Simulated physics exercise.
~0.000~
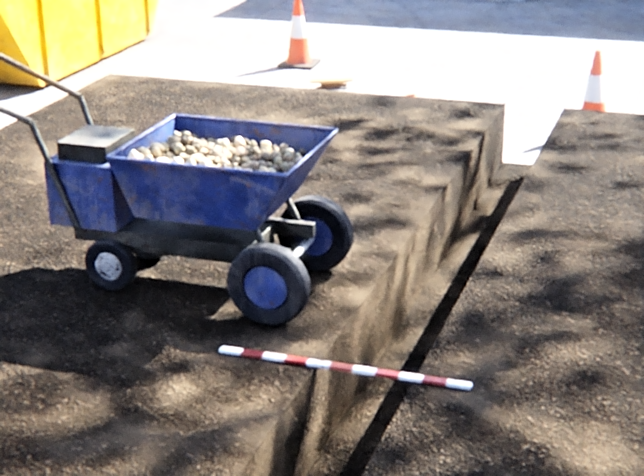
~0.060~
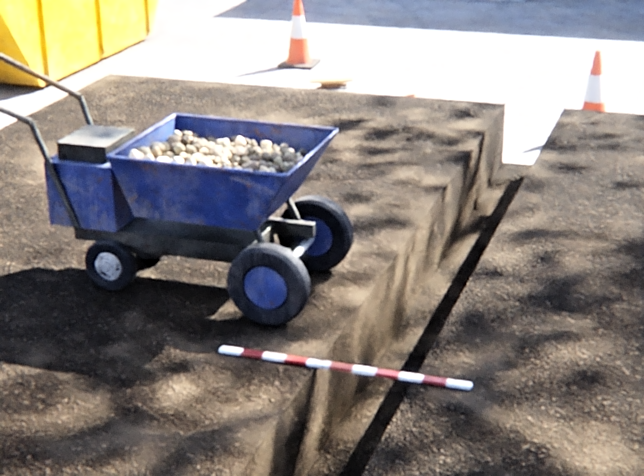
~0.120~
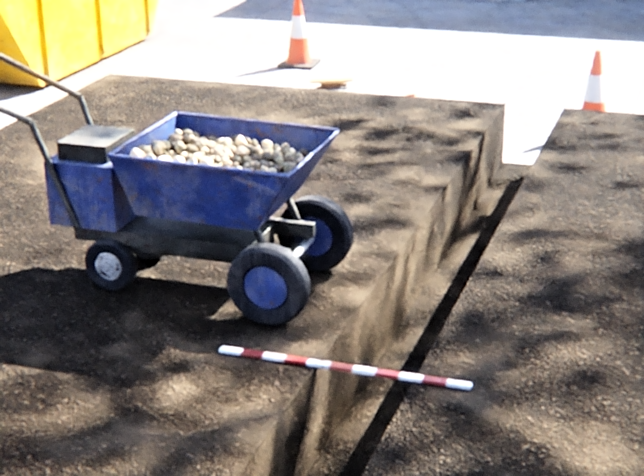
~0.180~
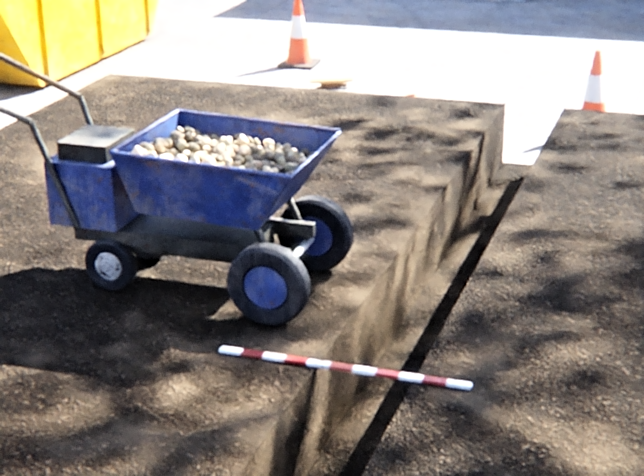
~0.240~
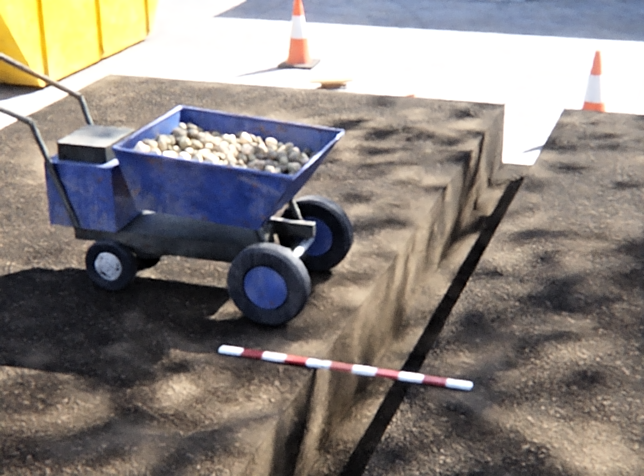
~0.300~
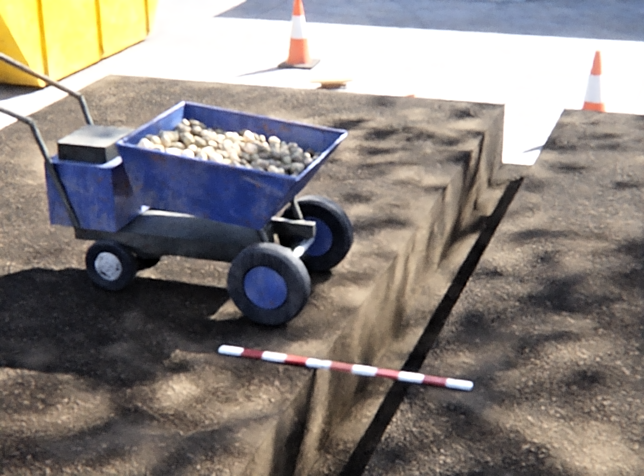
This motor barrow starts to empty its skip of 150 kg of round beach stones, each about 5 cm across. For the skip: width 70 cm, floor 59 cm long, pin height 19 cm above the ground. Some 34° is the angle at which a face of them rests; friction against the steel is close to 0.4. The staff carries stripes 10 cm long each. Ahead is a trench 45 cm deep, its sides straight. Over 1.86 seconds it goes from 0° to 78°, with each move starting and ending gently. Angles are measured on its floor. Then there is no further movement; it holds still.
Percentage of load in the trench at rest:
57 %.
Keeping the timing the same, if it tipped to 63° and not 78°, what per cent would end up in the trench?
In that case near 60 per cent.
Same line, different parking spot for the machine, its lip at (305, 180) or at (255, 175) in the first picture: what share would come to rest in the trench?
Near 40 then near 95 percent.
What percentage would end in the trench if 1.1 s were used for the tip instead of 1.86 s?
I'd put it at some 45 in a hundred.
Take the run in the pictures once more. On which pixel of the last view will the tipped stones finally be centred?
Their middle ends up near (441, 380).
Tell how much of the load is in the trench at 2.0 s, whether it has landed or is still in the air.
About 35 per cent by then.
After 1.4 s the floor is at 66°; 92 % in the skip, 8 % in the trench; the foremost stones are at (446, 283).
After 2.0 s the floor is at 78°; 24 % in the skip, 37 % in the trench, 39 % past the trench; the foremost stones are at (607, 364).
After 2.3 s the floor is at 78°; 6 % in the skip, 51 % in the trench, 43 % past the trench; the foremost stones are past the picture's edge.
After 4.3 s the floor is at 78°; 0 % in the skip, 57 % in the trench, 43 % past the trench; the foremost stones are past the picture's edge.
